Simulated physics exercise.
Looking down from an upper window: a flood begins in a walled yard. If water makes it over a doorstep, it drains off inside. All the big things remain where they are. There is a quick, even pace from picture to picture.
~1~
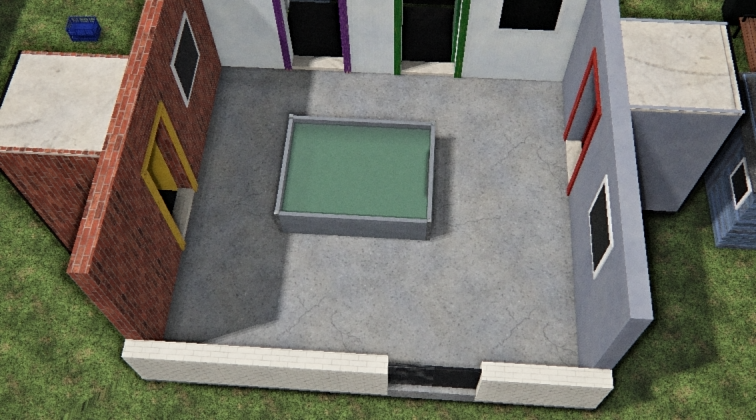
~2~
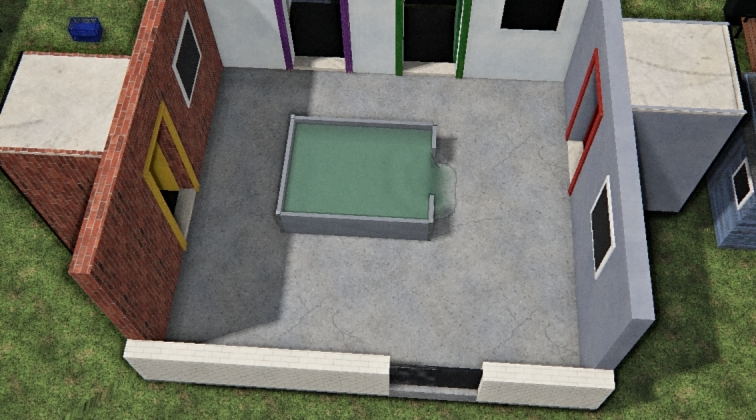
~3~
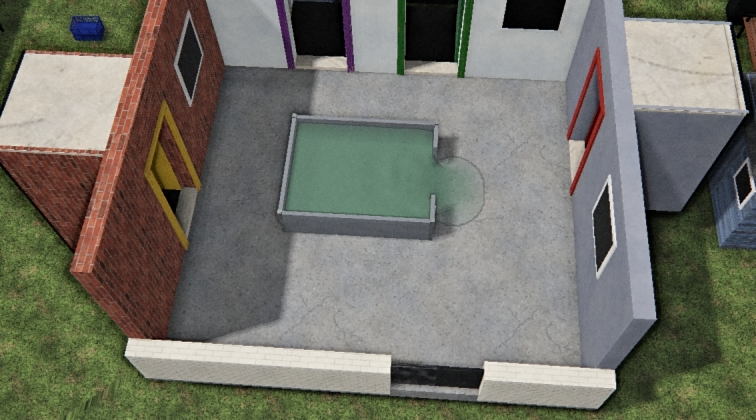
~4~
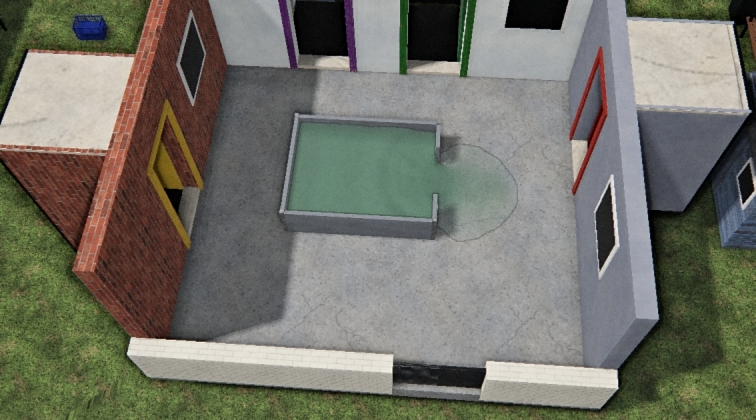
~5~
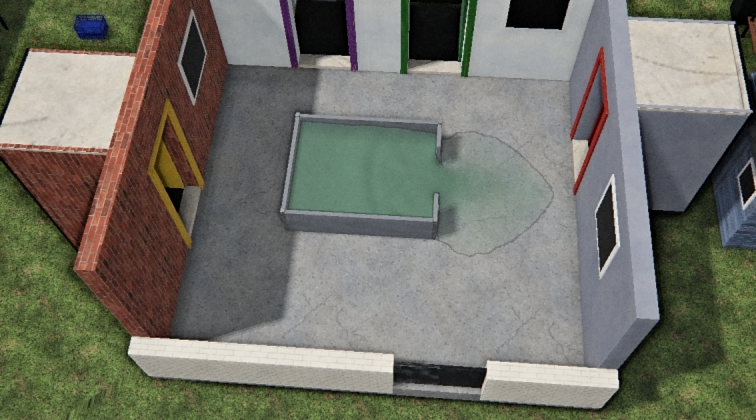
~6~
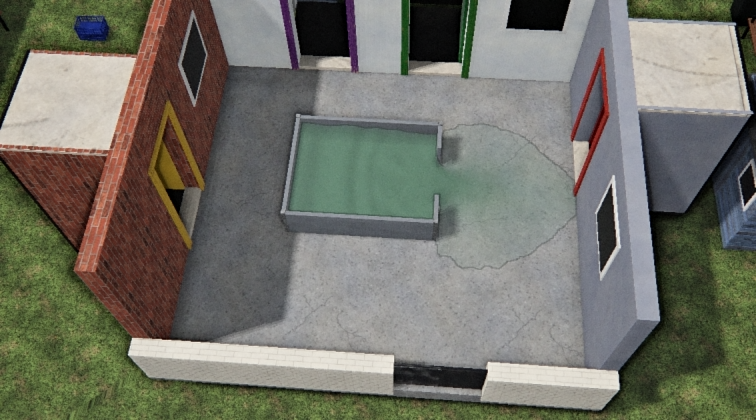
Green water pouring through a gap in the right side of a walled tank and fanning out across a grey courtyard floor.
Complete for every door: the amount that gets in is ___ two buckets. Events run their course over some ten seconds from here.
Red door: More than; purple door: At most; yellow door: At most; green door: At most.
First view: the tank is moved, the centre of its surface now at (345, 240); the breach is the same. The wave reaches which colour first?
The red door.
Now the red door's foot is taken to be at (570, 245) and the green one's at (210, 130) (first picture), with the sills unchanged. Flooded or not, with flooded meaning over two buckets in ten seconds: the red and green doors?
Red door: Exceeds the limit; green door: Falls short.
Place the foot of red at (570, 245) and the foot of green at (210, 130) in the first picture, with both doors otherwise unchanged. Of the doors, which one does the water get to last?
It is the yellow-painted one.
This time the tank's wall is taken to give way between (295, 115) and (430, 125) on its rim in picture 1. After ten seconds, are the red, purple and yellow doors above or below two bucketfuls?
The red one exceeds the limit, the purple one exceeds the limit and the yellow one falls short.
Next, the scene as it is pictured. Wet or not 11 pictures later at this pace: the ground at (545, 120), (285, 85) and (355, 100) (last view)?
The three points read soaked through, clear and clear.
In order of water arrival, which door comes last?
The yellow-painted one.
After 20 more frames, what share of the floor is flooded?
It comes to 35 per cent.
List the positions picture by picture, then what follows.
The first frame shows still water in the water tank at (358, 170).
In the second frame, the front is at (445, 168), out from the gap at (430, 184).
In the third frame, water pours out at (431, 185) and has run to (477, 178).
In the fourth frame, the front is at (510, 183), out from the gap at (434, 184).
In the fifth frame, water pours out at (434, 183) and has run to (546, 191).
In the sixth frame, water pours out at (435, 184) and has run to (574, 187).
A moment on, water covers 20 % of the floor; the red door over two buckets in, the purple door not reached, the yellow door not reached, the green door not reached.
Next, water covers 25 % of the floor; the red door far over two buckets in, the purple door not reached, the yellow door not reached, the green door not reached.
Then, water covers 35 % of the floor; the red door far over two buckets in, the purple door not reached, the yellow door not reached, the green door wet at the sill, nothing in.
Later, water covers 75 % of the floor; the red door far over two buckets in, the purple door wet at the sill, nothing in, the yellow door not reached, the green door wet at the sill, nothing in.
In the end, water covers 95 % of the floor; the red door far over two buckets in, the purple door wet at the sill, nothing in, the yellow door wet at the sill, nothing in, the green door wet at the sill, nothing in.
